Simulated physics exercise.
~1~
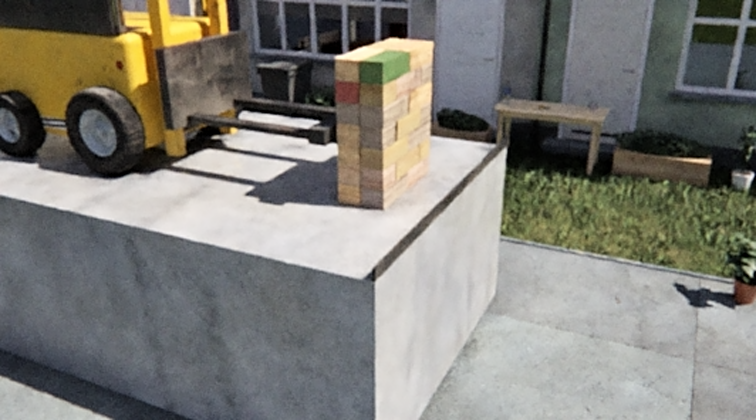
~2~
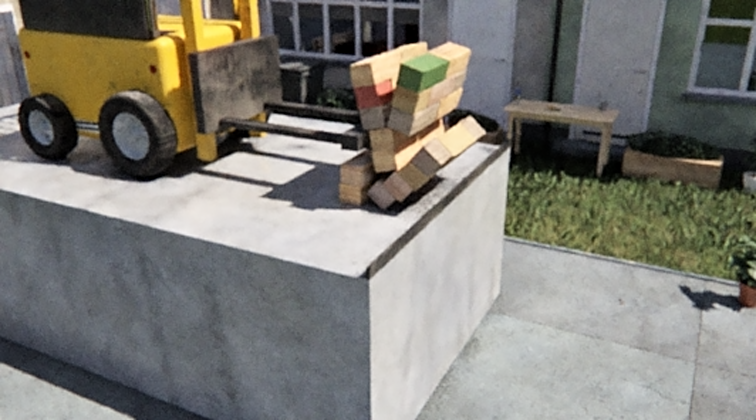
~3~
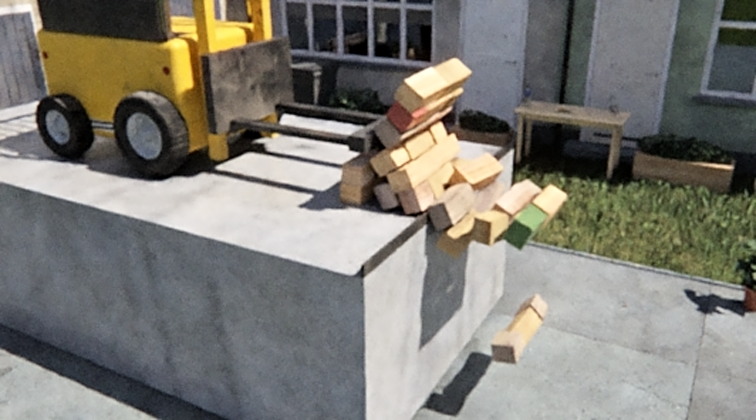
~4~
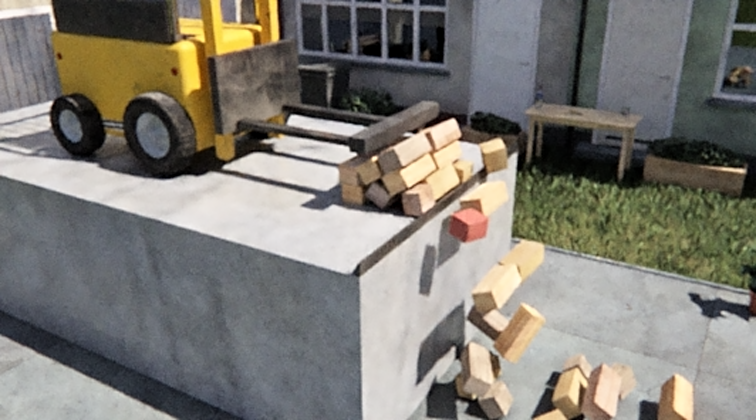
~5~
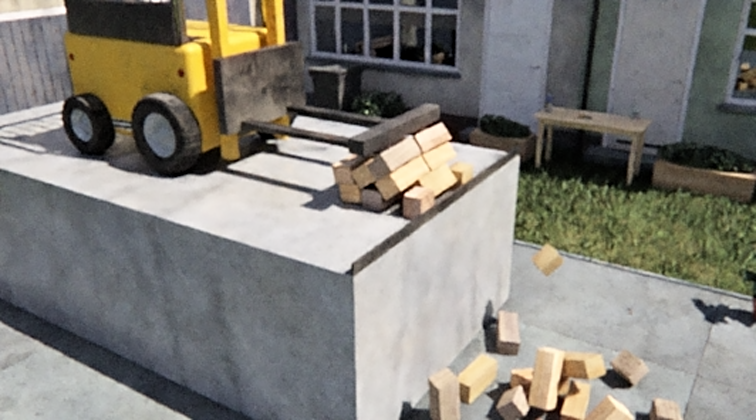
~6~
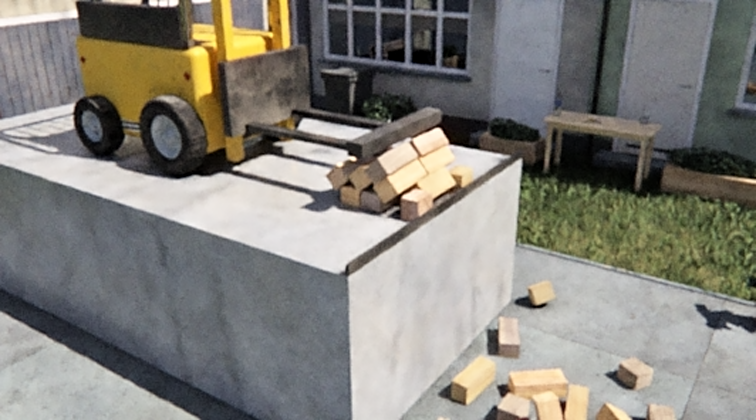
Yellow forklift pushing a beam into a stack of wooden blocks, toppling many off a concrete platform and leaving a heap on top.
